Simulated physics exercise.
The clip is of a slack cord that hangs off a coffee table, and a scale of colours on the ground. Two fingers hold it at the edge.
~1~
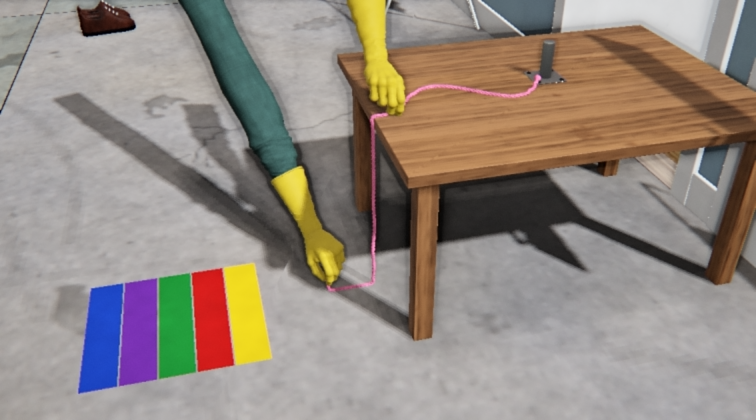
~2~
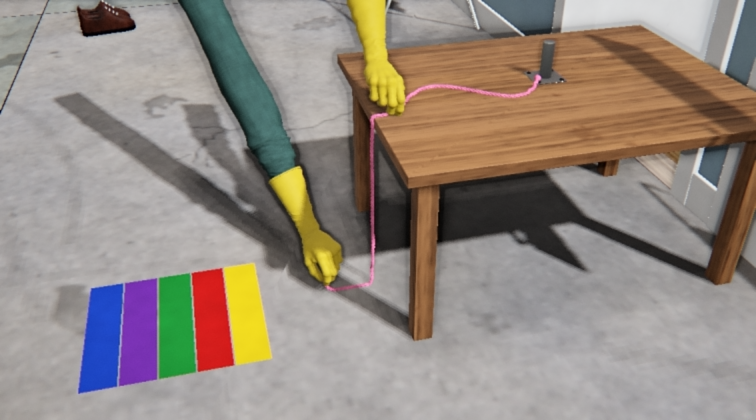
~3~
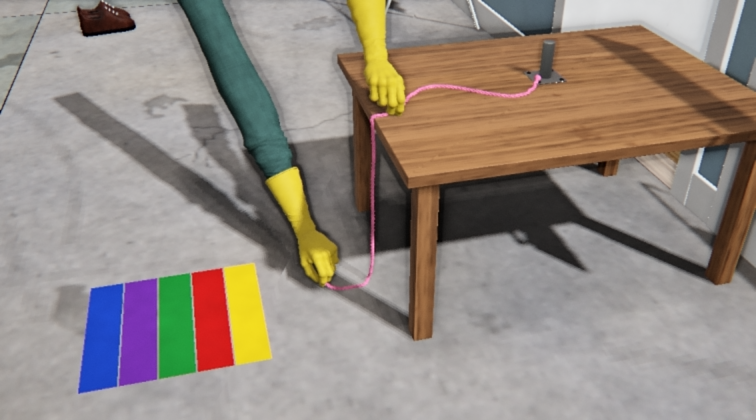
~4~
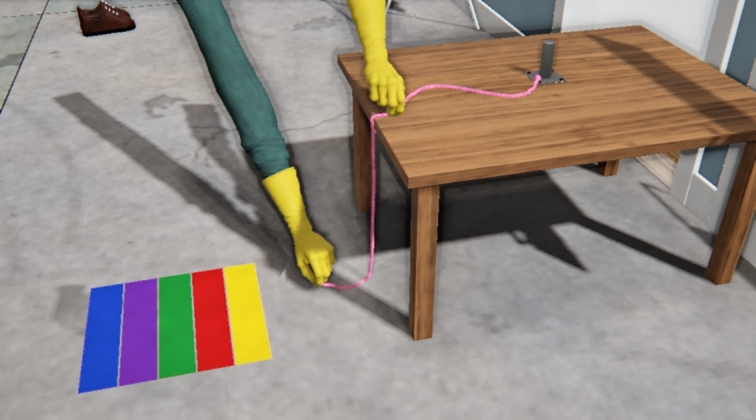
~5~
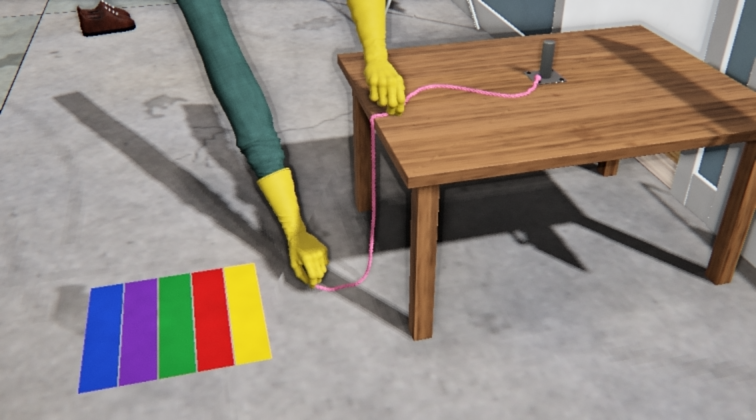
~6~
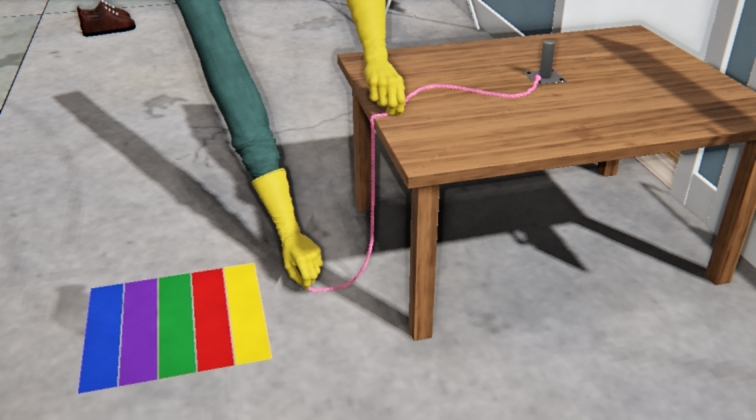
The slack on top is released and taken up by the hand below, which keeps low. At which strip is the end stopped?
It gets as far as the purple strip.
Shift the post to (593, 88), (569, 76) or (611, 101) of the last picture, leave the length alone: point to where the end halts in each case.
The places are (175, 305), (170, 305) and (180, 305).
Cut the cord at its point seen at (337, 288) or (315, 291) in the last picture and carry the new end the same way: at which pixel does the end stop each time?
Near (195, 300) and (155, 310).
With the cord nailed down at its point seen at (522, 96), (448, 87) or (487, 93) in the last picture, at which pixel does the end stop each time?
About (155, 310), (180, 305) and (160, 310).
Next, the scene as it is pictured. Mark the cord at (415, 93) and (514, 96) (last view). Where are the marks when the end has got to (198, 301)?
They go to (387, 105) and to (485, 86).
Soon after, end near (198, 301); over red.
After that, end near (157, 308); over green.
At the stop, end near (132, 312); over purple. The purple one.
